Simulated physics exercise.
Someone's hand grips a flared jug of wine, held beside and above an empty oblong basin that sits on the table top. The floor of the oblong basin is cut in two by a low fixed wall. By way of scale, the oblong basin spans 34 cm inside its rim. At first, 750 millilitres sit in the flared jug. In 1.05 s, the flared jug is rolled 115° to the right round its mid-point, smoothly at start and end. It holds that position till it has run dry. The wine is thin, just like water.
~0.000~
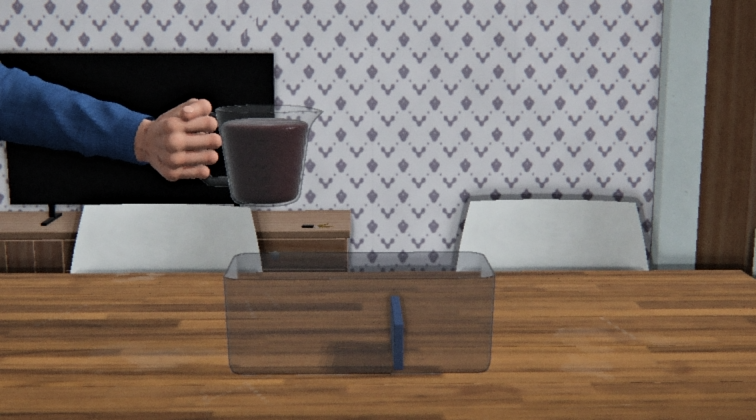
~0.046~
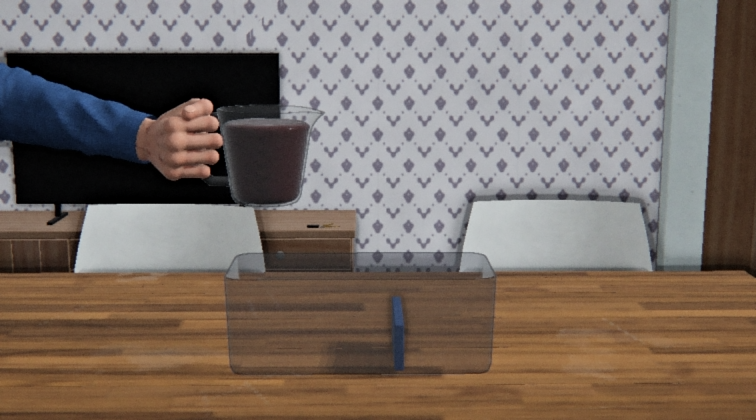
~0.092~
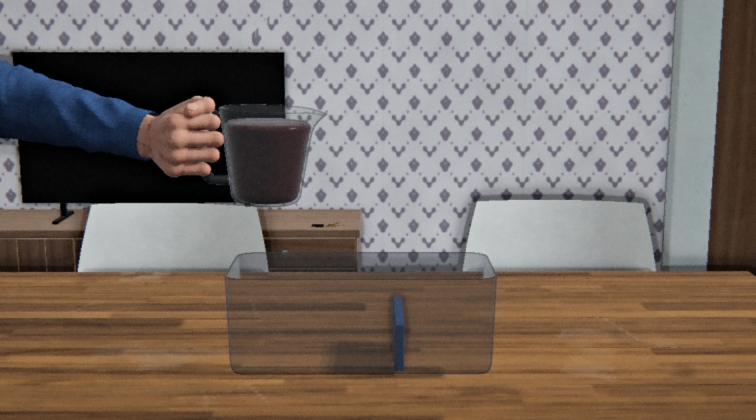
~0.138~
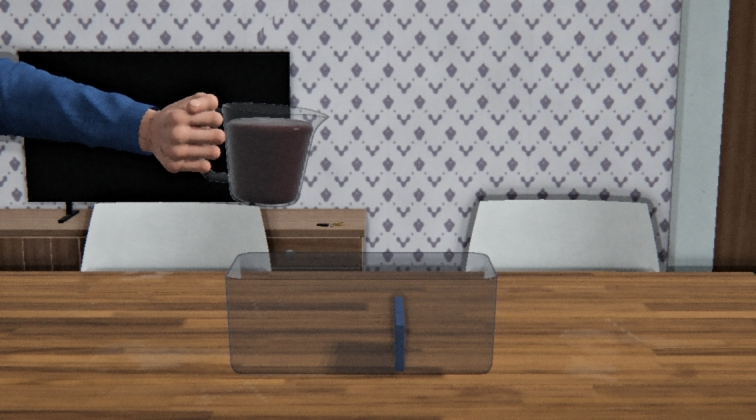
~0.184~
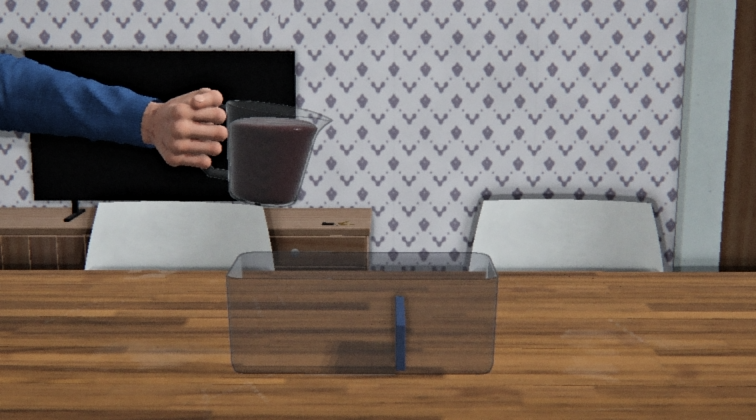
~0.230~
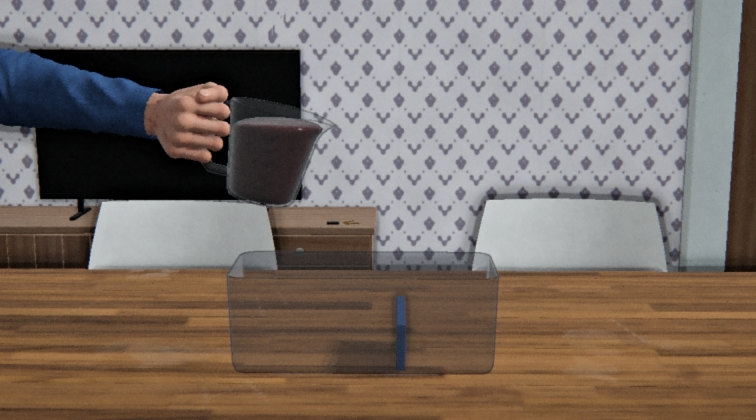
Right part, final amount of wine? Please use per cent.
11 per cent.
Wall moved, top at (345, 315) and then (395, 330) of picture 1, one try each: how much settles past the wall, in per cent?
First 85, then 25 per cent.
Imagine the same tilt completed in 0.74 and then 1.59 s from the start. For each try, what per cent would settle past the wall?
In turn about 10 and 15 per cent.
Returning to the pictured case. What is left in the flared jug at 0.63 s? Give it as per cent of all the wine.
Fraction remaining: Approx. 66 per cent.
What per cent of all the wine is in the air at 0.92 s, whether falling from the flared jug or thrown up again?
Airborne fraction: Approx. 12 %.
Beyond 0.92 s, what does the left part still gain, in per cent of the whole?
It comes to about 16 per cent.
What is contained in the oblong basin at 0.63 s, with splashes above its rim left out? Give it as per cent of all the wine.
Roughly 10 percent.
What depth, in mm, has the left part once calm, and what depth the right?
Roughly 22 mm on the left side and 6 mm on the right side.
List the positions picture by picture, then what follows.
In the first frame, tilt 0°; pouring edge (324, 111); surface from (222, 123) to (310, 123); the oblong basin's rim runs from (230, 267) to (489, 266); the wall's top is at (397, 311).
In the second frame, tilt 1°; pouring edge (325, 111); surface from (223, 123) to (311, 124).
In the third frame, tilt 2°; pouring edge (327, 113); surface from (225, 122) to (312, 124).
In the fourth frame, tilt 5°; pouring edge (330, 116); surface from (228, 121) to (315, 125).
In the fifth frame, tilt 9°; pouring edge (333, 119); surface from (231, 122) to (319, 126).
In the sixth frame, tilt 13°; pouring edge (336, 124); surface from (236, 123) to (325, 126).
By 0.63 s the tilt is 75° and 66 per cent is still to pour, 8 is left of the wall and 2 right of it.
By 0.92 s the tilt is 110° and 9 per cent is still to pour, 70 is left of the wall and 8 right of it.
By 1.22 s the tilt is 115° and 0 per cent is still to pour, 86 is left of the wall and 11 right of it.
By 1.55 s the tilt is 115° and 0 per cent is still to pour, 86 is left of the wall and 11 right of it.
At rest 86 per cent lies left of the wall, 11 right of it and 3 outside.
